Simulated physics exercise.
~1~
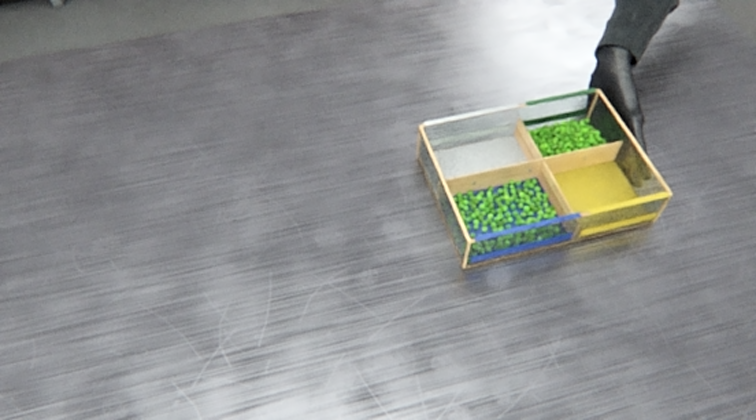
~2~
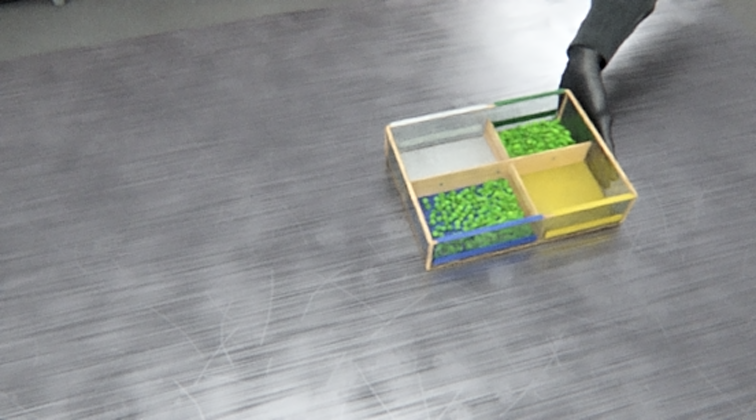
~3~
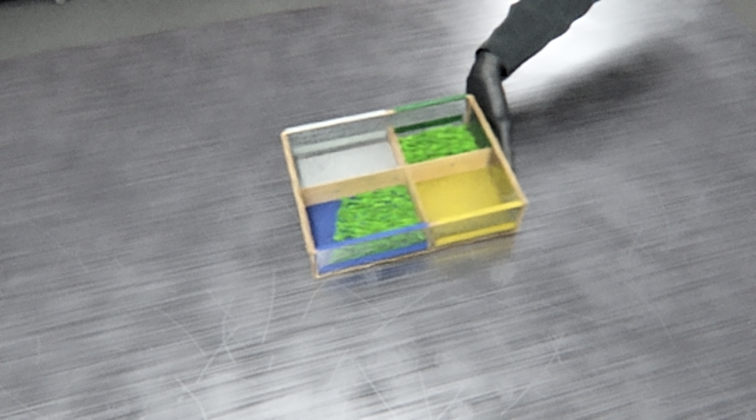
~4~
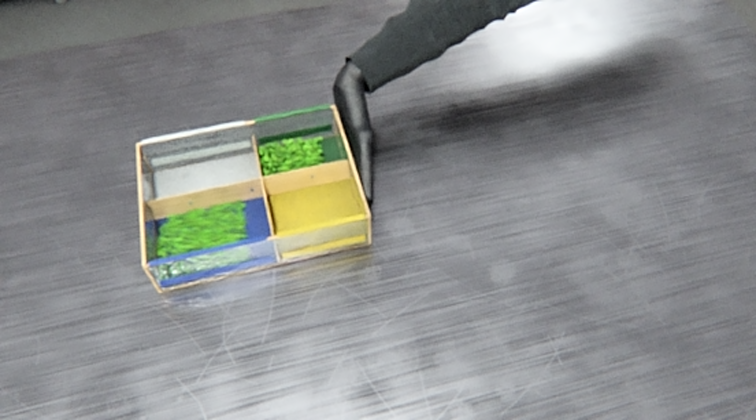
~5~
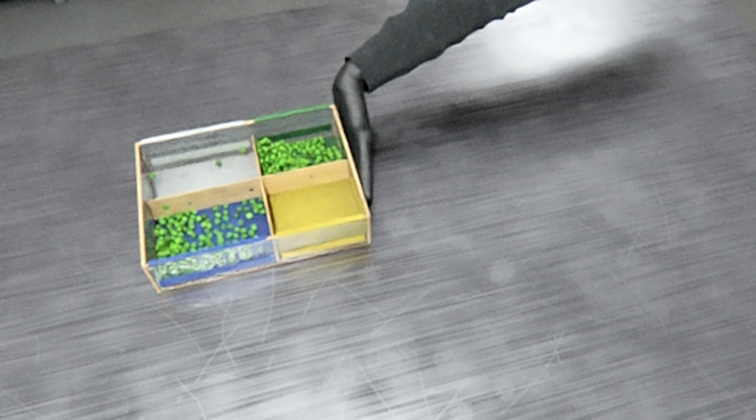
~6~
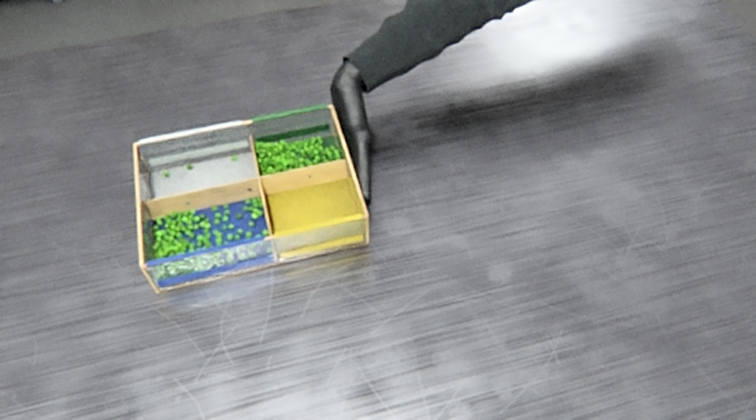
On a brushed metal surface, a black-gloved hand slid a four-part tray of green peas leftward and then stopped, and the peas shifted and scattered inside, a few landing in the white section while most stayed in the blue and green ones.
